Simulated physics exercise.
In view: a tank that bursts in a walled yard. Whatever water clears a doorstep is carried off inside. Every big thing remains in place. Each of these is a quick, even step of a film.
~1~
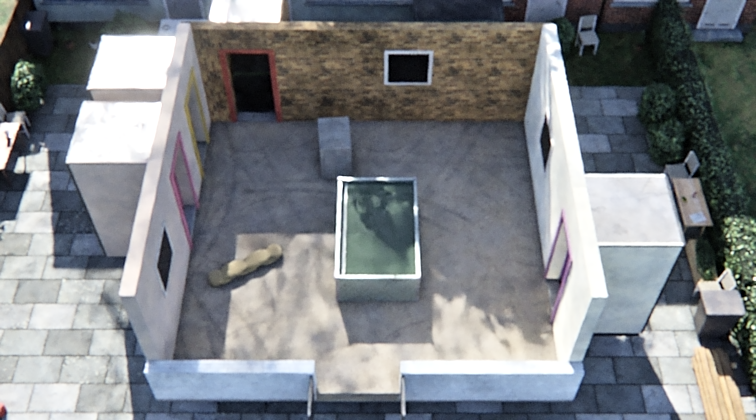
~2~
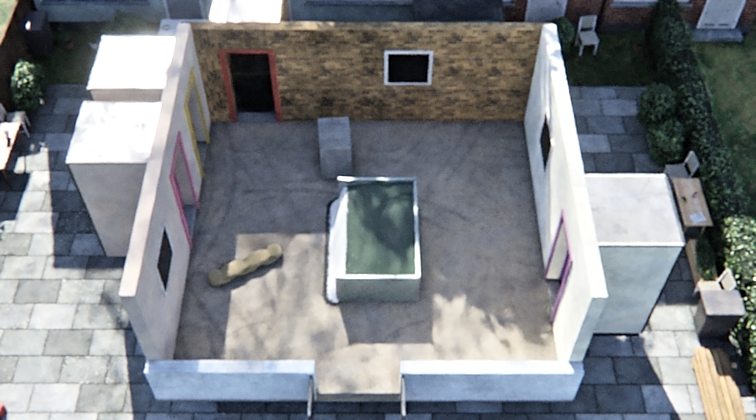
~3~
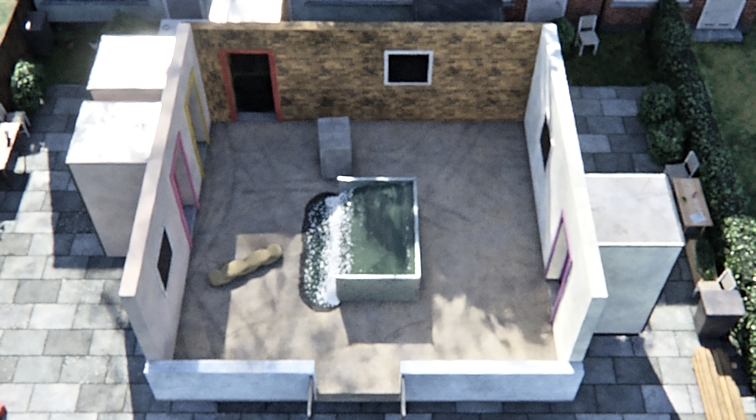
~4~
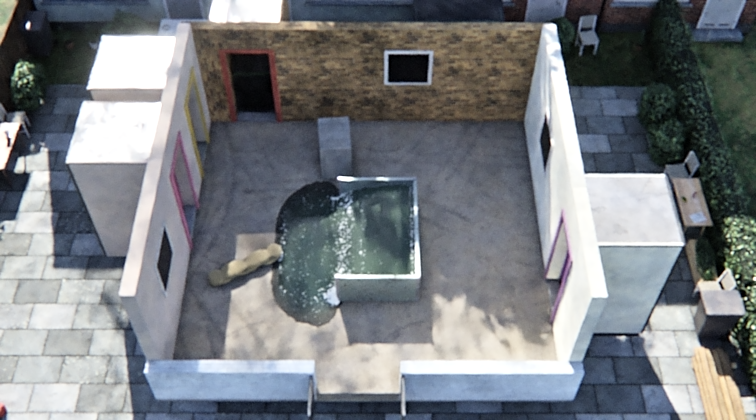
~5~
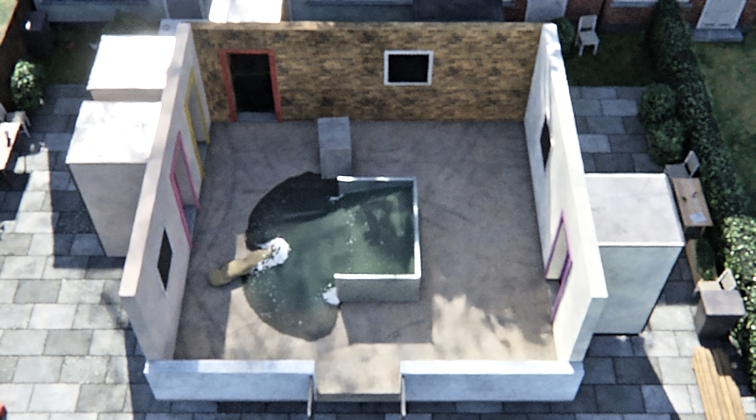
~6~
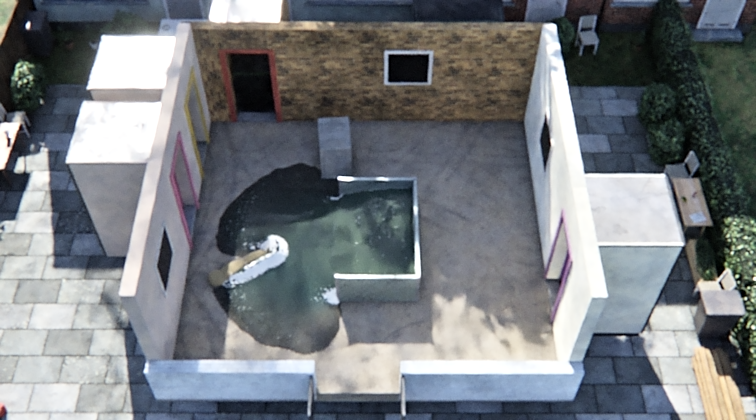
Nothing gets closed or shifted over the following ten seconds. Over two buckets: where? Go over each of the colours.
In order: I expect the yellow door to go over the limit; I expect the purple door to go over the limit; I expect the pink door to go over the limit; I expect the red door to go over the limit.
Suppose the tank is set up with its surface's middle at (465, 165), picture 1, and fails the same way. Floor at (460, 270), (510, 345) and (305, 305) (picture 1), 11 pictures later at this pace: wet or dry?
As listed: Untouched, untouched, reached.
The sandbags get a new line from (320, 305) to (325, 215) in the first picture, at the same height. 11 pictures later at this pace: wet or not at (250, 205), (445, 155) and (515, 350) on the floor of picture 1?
Sequence check: Soaked through / left alone / left alone.
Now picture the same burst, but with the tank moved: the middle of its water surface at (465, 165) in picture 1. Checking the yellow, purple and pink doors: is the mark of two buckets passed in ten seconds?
I'd say the yellow door overshoots, the purple door stops short and the pink door overshoots.
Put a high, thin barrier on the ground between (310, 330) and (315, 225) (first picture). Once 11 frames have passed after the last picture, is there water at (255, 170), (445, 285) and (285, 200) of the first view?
Results in sequence: Swamped / bone-dry / swamped.
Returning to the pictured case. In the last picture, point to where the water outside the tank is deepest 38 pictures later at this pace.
I'd say near (538, 362).
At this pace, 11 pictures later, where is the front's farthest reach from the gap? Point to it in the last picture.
Near (211, 124).
A moment on, water covers 35 % of the floor; the yellow door wet at the sill, nothing in, the purple door not reached, the pink door over two buckets in, the red door not reached.
Next, water covers 40 % of the floor; the yellow door under two buckets in, the purple door not reached, the pink door far over two buckets in, the red door wet at the sill, nothing in.
Then, water covers 45 % of the floor; the yellow door over two buckets in, the purple door not reached, the pink door far over two buckets in, the red door over two buckets in.
Later, water covers 75 % of the floor; the yellow door over two buckets in, the purple door under two buckets in, the pink door far over two buckets in, the red door over two buckets in.
In the end, water covers 95 % of the floor; the yellow door over two buckets in, the purple door over two buckets in, the pink door far over two buckets in, the red door over two buckets in.
